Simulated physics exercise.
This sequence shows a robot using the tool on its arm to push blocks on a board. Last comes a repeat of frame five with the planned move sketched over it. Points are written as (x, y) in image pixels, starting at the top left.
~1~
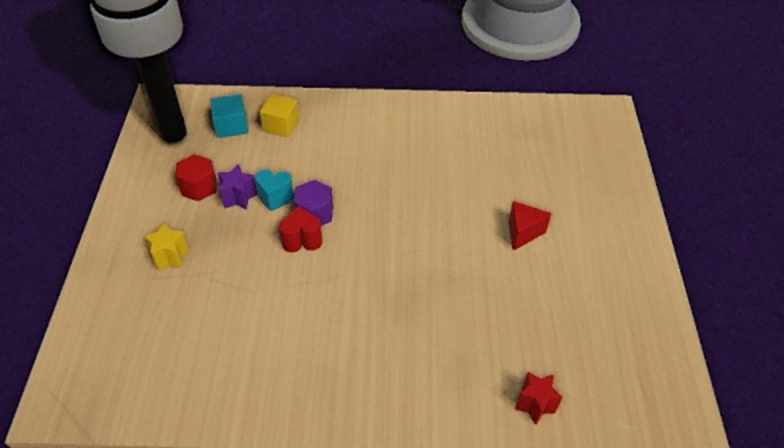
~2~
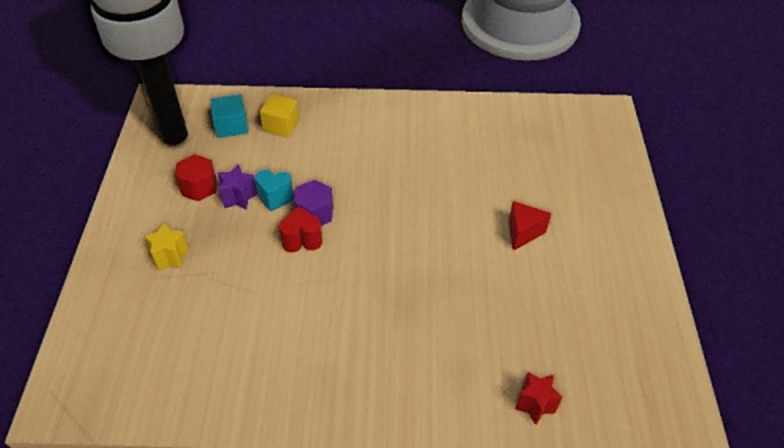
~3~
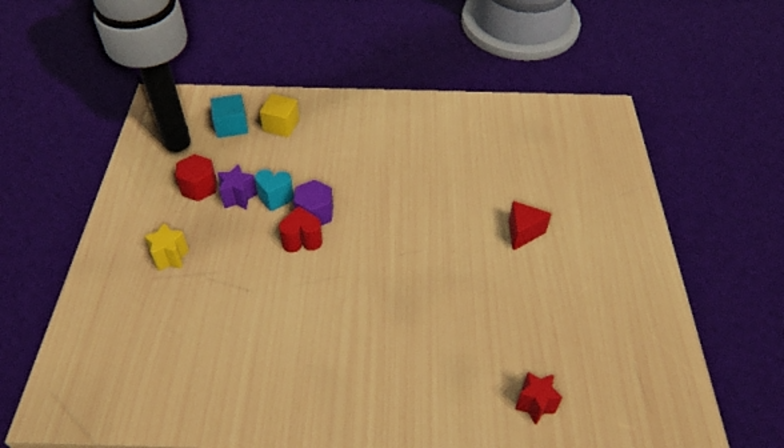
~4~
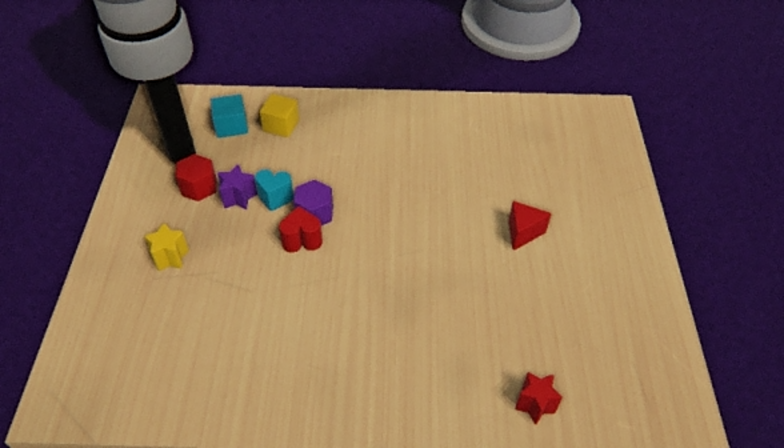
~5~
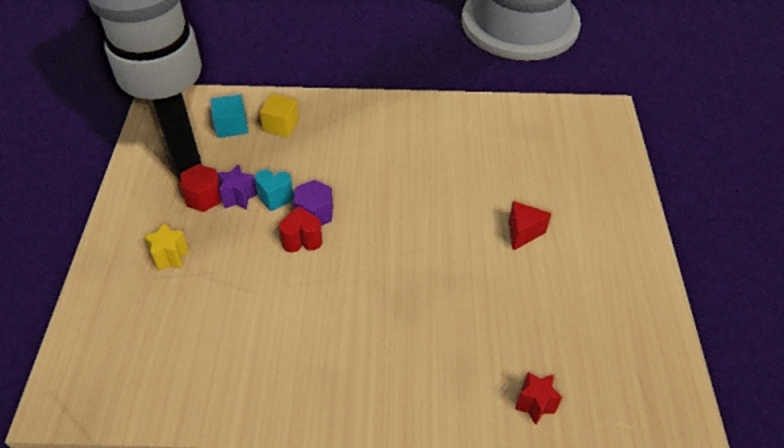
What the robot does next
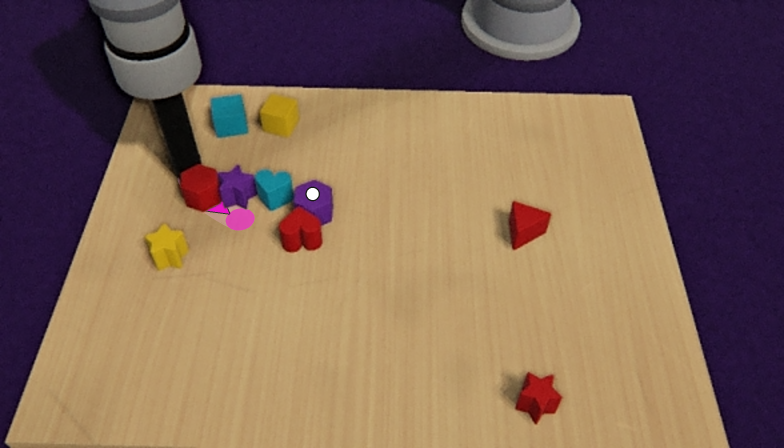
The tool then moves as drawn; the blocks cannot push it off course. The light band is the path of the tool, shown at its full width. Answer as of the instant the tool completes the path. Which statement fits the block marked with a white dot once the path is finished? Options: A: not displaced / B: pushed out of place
A (not displaced)
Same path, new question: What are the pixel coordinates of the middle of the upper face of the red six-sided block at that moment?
That would be at about pixel (224, 225).
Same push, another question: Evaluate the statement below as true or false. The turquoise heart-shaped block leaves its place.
This is true.
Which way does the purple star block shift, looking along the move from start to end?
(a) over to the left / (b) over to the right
The answer is a.
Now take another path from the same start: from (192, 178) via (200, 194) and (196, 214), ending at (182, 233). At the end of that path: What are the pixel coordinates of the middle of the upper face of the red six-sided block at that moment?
Expect it around (210, 218).
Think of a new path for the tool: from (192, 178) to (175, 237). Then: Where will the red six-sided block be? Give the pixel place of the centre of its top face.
It sits at (207, 202).
Path on the board, from (192, 178) by way of (203, 194) and (220, 208) to (240, 219); the dot is on the purple six-sided block.
The first path, step by step. Halfway along, tool at (210, 196); red six-sided block at (212, 205), turned 25° clockwise; purple star block at (240, 179), turned 25° anticlockwise.
At the end, tool at (239, 214); red six-sided block at (224, 225), turned 60° clockwise; purple star block at (265, 186), turned 70° anticlockwise; turquoise heart-shaped block at (291, 173), turned 25° anticlockwise; purple six-sided block in place.
